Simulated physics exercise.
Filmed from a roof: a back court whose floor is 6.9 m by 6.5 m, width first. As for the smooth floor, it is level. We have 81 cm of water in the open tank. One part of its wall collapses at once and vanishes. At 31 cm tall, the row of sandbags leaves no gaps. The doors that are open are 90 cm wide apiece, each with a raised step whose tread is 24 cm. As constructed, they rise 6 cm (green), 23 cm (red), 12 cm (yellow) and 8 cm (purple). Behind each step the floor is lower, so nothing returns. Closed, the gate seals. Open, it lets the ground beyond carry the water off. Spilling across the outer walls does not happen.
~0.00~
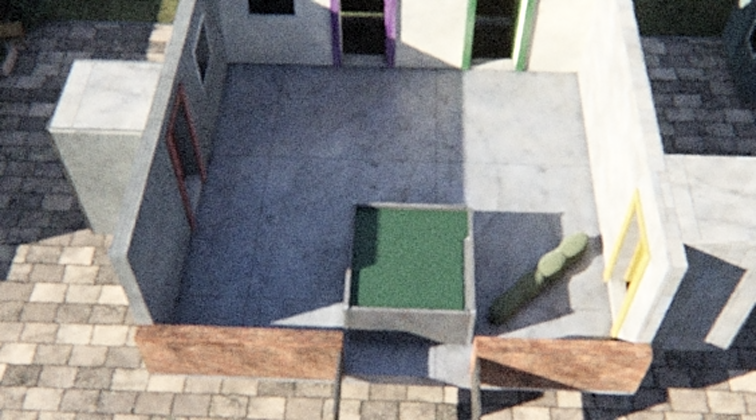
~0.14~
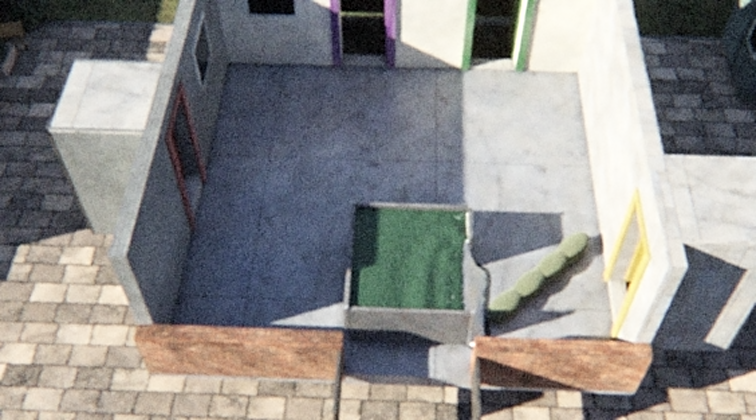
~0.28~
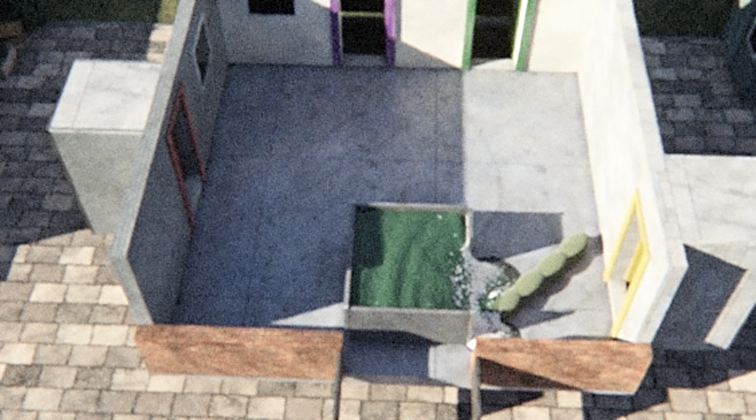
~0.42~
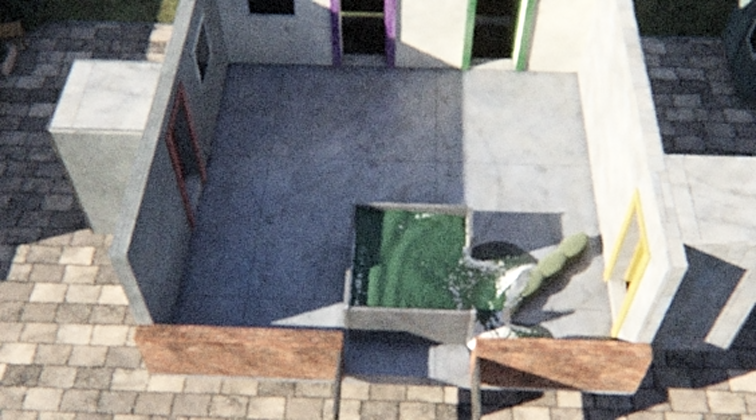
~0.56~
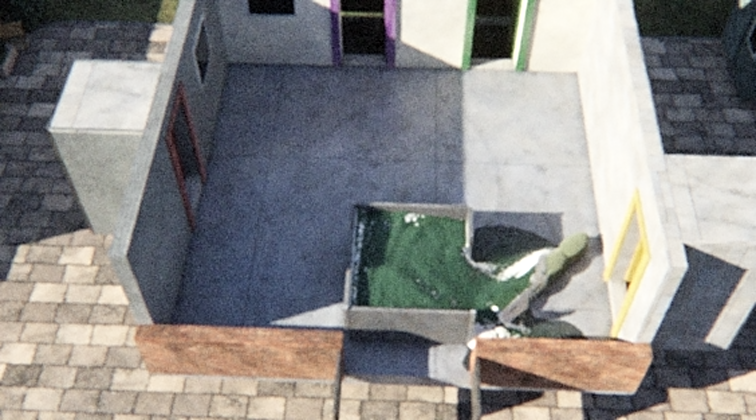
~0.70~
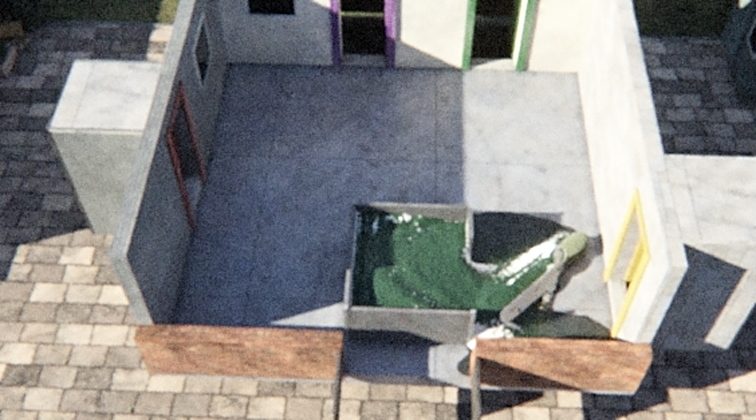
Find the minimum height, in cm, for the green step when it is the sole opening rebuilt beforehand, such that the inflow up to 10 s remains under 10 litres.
The minimum height is about 19 cm.
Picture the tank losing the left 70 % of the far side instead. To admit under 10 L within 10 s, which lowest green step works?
Then it needs around 16 cm.
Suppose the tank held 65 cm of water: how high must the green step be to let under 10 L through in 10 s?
Roughly 14.5 cm high.
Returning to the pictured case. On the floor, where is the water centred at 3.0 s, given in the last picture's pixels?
The water is centred near (501, 238).
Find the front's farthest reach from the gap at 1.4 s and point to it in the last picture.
Near pixel (583, 125).
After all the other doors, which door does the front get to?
That would be the red door.
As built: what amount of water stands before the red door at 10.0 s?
The depth there is around 6.0 cm.
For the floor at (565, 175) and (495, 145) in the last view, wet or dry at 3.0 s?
Taking them in turn, they come out submerged and submerged.
After 1.4 s water covers 20 % of the floor, deepest (54 cm) near (616, 358); it has not reached the green door.
After 3.0 s water covers 40 % of the floor, deepest (36 cm) near (605, 279); 14 cm at the green door, 2 litres in over its 6 cm step.
After 10.0 s water covers 90 % of the floor, deepest (11 cm) near (577, 78); 8 cm at the green door, 187 litres in over its 6 cm step.
At the green door as built, the water arrived by 2.5 s and peaked near 18 cm at 4.0 s.
Run again over the same 10 s with other heights there, 27 litres in over 16 cm, 4 litres over 21.5 cm. The limit of 10 litres is kept from about 19 cm up.
